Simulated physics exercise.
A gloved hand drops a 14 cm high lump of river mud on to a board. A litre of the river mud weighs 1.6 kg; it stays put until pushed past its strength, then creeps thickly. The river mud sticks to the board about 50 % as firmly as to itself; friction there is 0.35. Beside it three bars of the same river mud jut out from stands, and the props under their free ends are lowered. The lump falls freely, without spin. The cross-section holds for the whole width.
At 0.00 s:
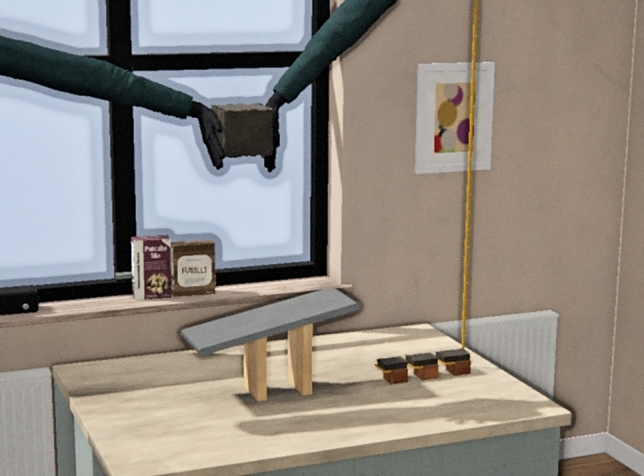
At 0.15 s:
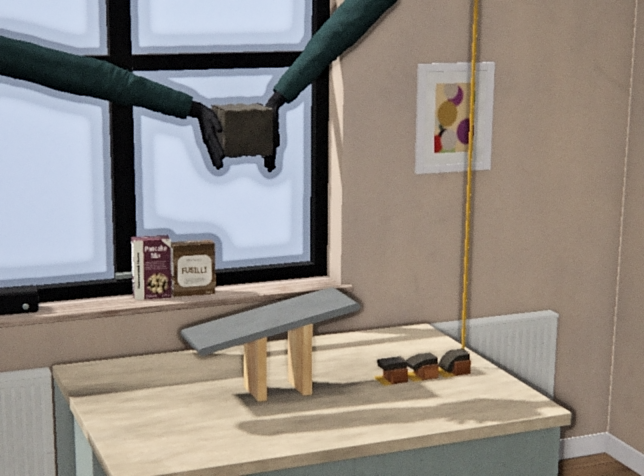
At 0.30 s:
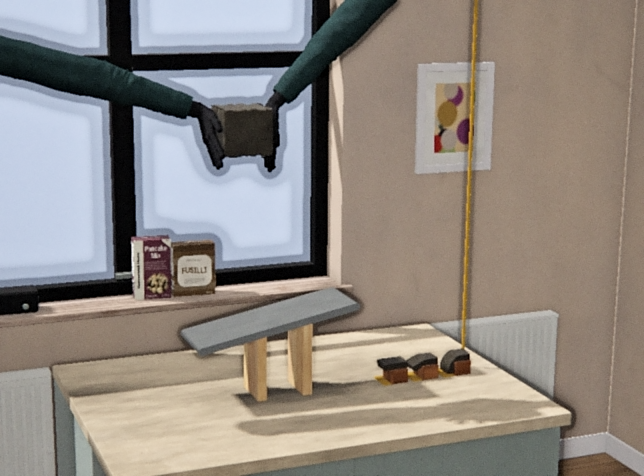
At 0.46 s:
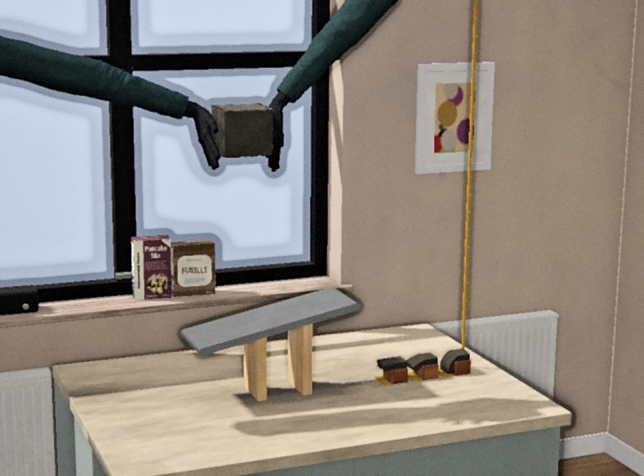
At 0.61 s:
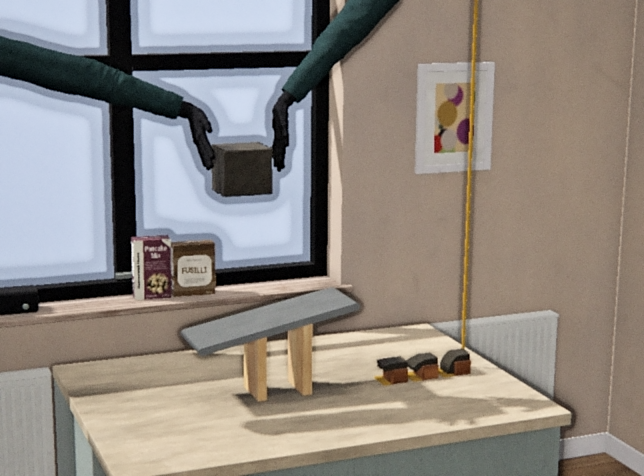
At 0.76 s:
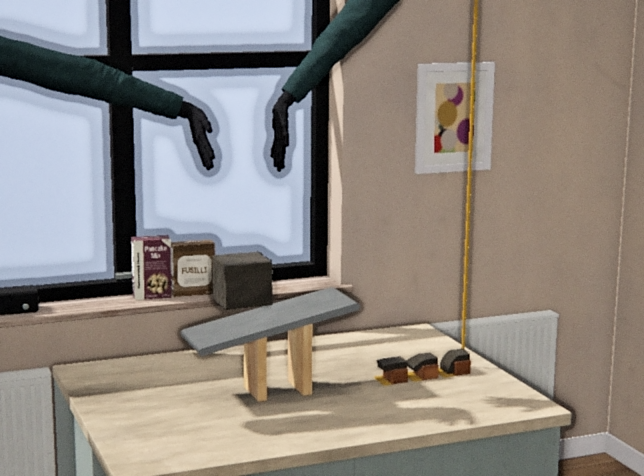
We see three short dark bars on small blocks sag slightly at their tips on a wooden worktop, then two dark-gloved hands part and release a dark block, which drops toward a tilted grey board on wooden supports.
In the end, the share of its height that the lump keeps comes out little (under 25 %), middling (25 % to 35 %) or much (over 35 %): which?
The share of its height that the lump keeps is middling, 25 % to 35 %.
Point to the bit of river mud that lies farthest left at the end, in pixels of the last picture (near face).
At about (189, 358).
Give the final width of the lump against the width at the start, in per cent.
Some 340 %.
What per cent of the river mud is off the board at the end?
About 30 % off the board.
By 0.87 s, it stands 35 % of its first height and 5 % has gone off the board.
By 1.01 s, it stands 32 % of its first height and 21 % has gone off the board.
By 1.14 s, it stands 32 % of its first height and 28 % has gone off the board.
By 1.27 s, it stands 32 % of its first height and 28 % has gone off the board.
By 1.37 s, at the end, it stands 32 % of its first height and 28 % has gone off the board.
